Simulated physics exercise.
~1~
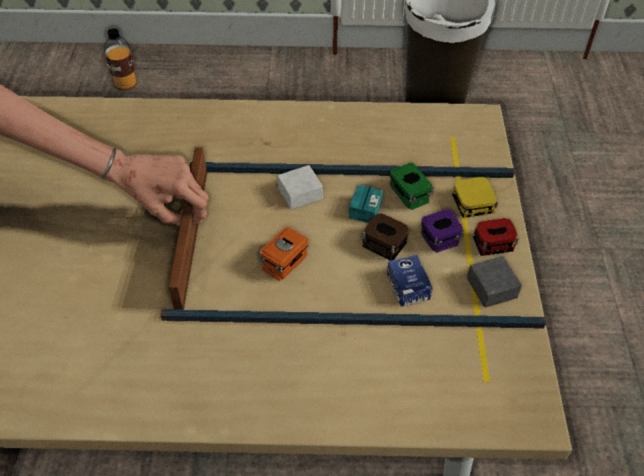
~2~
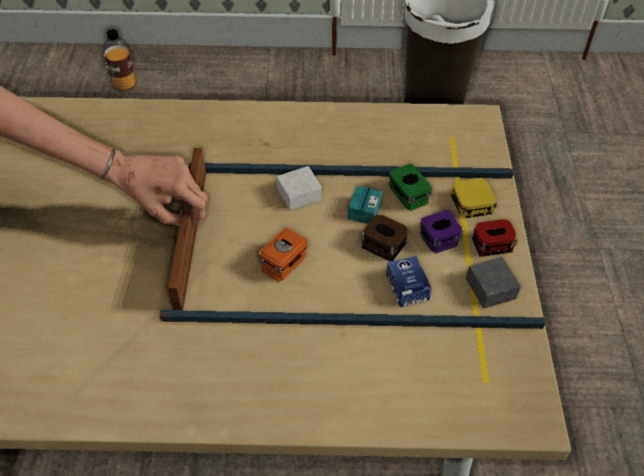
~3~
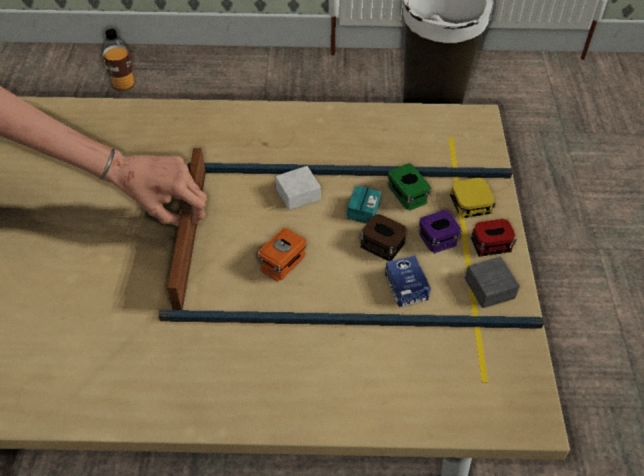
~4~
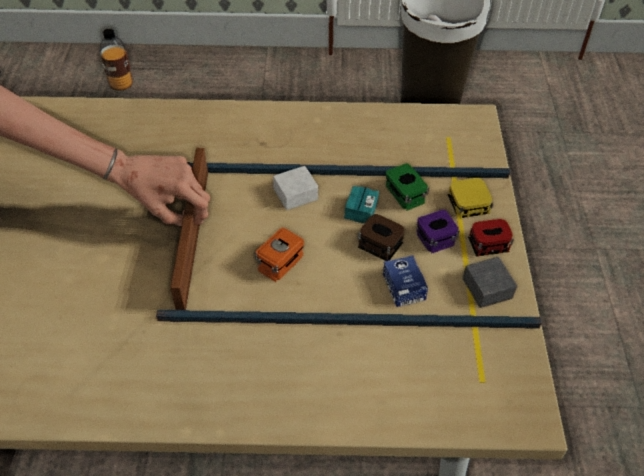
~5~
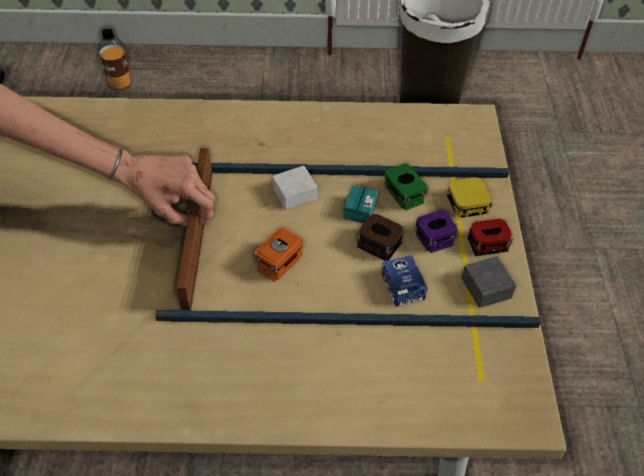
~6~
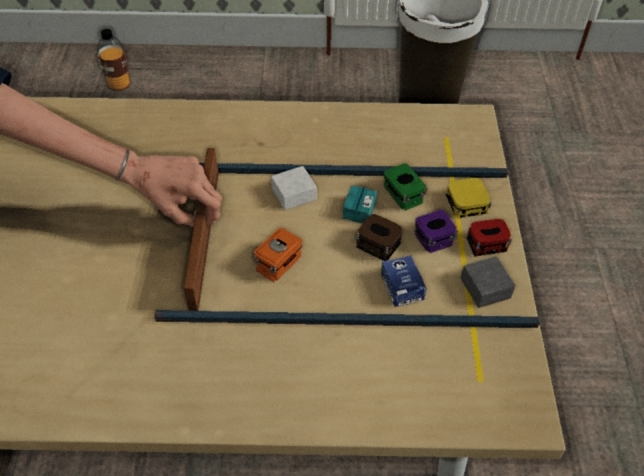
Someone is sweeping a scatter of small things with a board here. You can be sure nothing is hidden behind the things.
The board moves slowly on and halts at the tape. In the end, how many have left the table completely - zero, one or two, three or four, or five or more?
All but three or four remain.
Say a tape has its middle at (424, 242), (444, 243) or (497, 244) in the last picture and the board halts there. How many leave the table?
Per try: 1; 3; 7.
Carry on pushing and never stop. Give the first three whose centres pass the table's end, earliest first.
They are the red case, then the yellow case, then the purple case.
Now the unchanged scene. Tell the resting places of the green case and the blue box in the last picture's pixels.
The first comes to rest at (512, 184), and the second at (497, 294).
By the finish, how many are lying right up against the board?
The count comes out at 3.
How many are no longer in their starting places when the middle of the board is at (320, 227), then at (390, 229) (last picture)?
The counts are 3 and 9.
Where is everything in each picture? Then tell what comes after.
In the first frame, red case (495, 237); grey block (494, 282); yellow case (474, 198); board (190, 225); tape (467, 243).
In the second frame, grey block (493, 283); purple case (440, 232).
In the third frame, yellow case (472, 199); turquoise box (364, 205).
In the fourth frame, red case (491, 238); orange case (281, 255).
In the fifth frame, grey block (488, 282); green case (405, 187).
In the sixth frame, red case (489, 238); grey block (487, 282); yellow case (468, 198); board (203, 225); tape (461, 243).
A little later, none off yet; red case at rest near (489, 238); grey block at rest near (487, 282); yellow case at rest near (468, 198).
Next, none off yet; red case moving near (499, 240); grey block at rest near (487, 282); yellow case shifted a little near (480, 199).
When it is over, the number that fall off is three or four; down, purple case, yellow case and red case.
